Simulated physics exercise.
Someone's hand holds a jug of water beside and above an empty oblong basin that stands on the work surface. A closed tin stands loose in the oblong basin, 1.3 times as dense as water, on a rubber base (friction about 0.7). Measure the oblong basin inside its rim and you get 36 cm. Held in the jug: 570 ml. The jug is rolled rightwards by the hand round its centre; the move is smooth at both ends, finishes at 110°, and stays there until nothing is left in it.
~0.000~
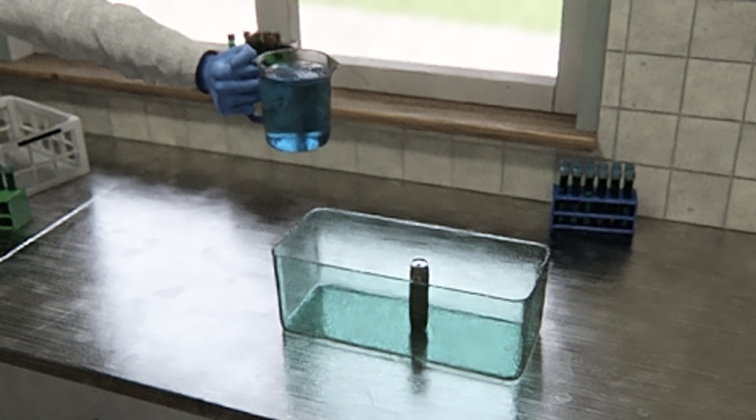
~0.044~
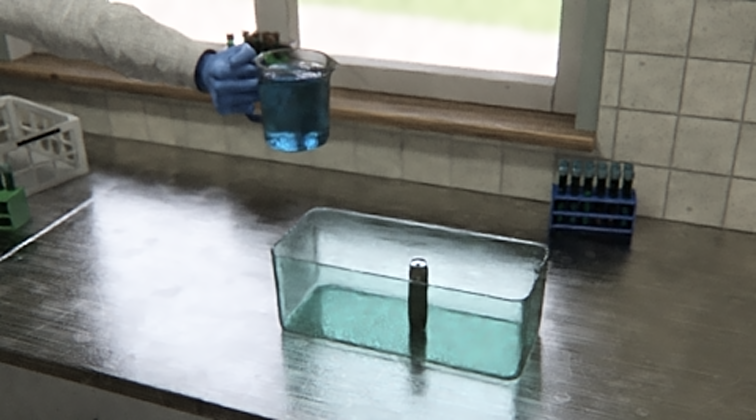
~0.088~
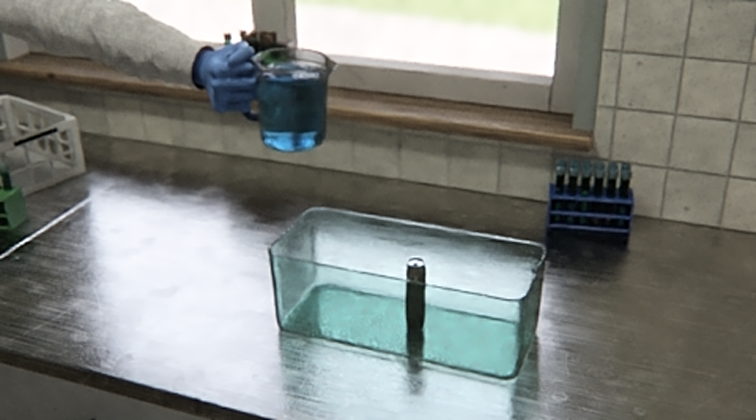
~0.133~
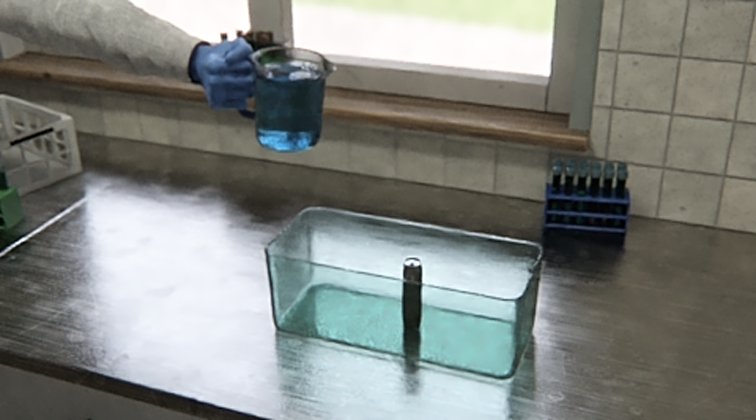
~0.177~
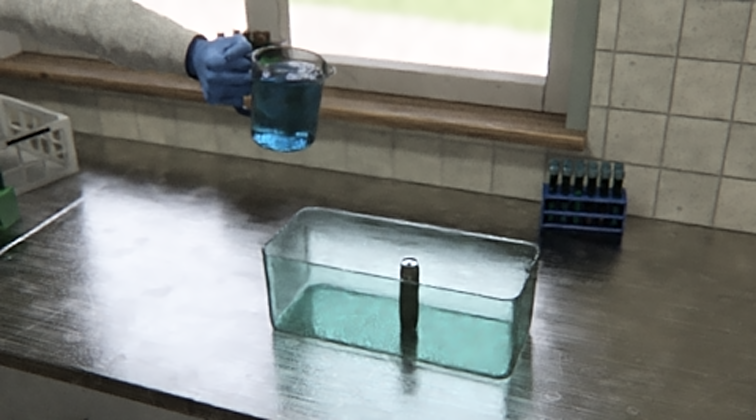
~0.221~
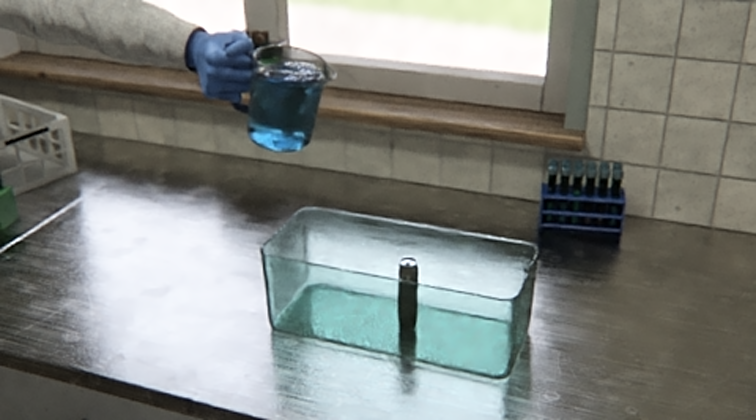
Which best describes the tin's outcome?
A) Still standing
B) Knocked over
B.
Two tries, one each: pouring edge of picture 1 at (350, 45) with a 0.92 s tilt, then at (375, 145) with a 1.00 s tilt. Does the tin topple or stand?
Run one: It tumbles. Run two: It tumbles.
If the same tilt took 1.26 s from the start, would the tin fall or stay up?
Then the tin tumbles.
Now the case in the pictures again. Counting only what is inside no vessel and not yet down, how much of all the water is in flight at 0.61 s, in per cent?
At that moment, about 20 percent.
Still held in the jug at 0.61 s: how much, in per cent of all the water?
Around 76 percent.
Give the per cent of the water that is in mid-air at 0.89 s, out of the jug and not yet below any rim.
Something like 30 per cent is in the air then.
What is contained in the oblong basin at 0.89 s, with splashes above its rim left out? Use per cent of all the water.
50 %, more or less.
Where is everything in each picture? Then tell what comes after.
Tilt 0°; pouring edge (339, 65); surface from (266, 68) to (329, 75); the oblong basin's rim runs from (293, 230) to (540, 274); the tin's top is at (419, 265), in the first frame.
Tilt 1°; pouring edge (338, 66); surface from (266, 67) to (328, 75), in the second frame.
Tilt 2°; pouring edge (337, 67); surface from (264, 66) to (326, 75), in the third frame.
Tilt 5°; pouring edge (335, 69); surface from (261, 66) to (324, 75), in the fourth frame.
Tilt 8°; pouring edge (334, 73); surface from (259, 67) to (323, 76), in the fifth frame.
Tilt 13°; pouring edge (335, 77); surface from (260, 68) to (326, 76), in the sixth frame.
Then, 0.61 s in, the tilt is 73° and 76 per cent is still to pour; the tin stands where it began.
Then, 0.89 s in, the tilt is 107° and 21 per cent is still to pour; the tin leans 29°.
Then, 1.18 s in, the tilt is 110° and 1 per cent is still to pour; the tin lies on its side.
Then, 1.50 s in, the tilt is 110° and 0 per cent is still to pour; the tin lies on its side.
Finally, the tin lies on its side.
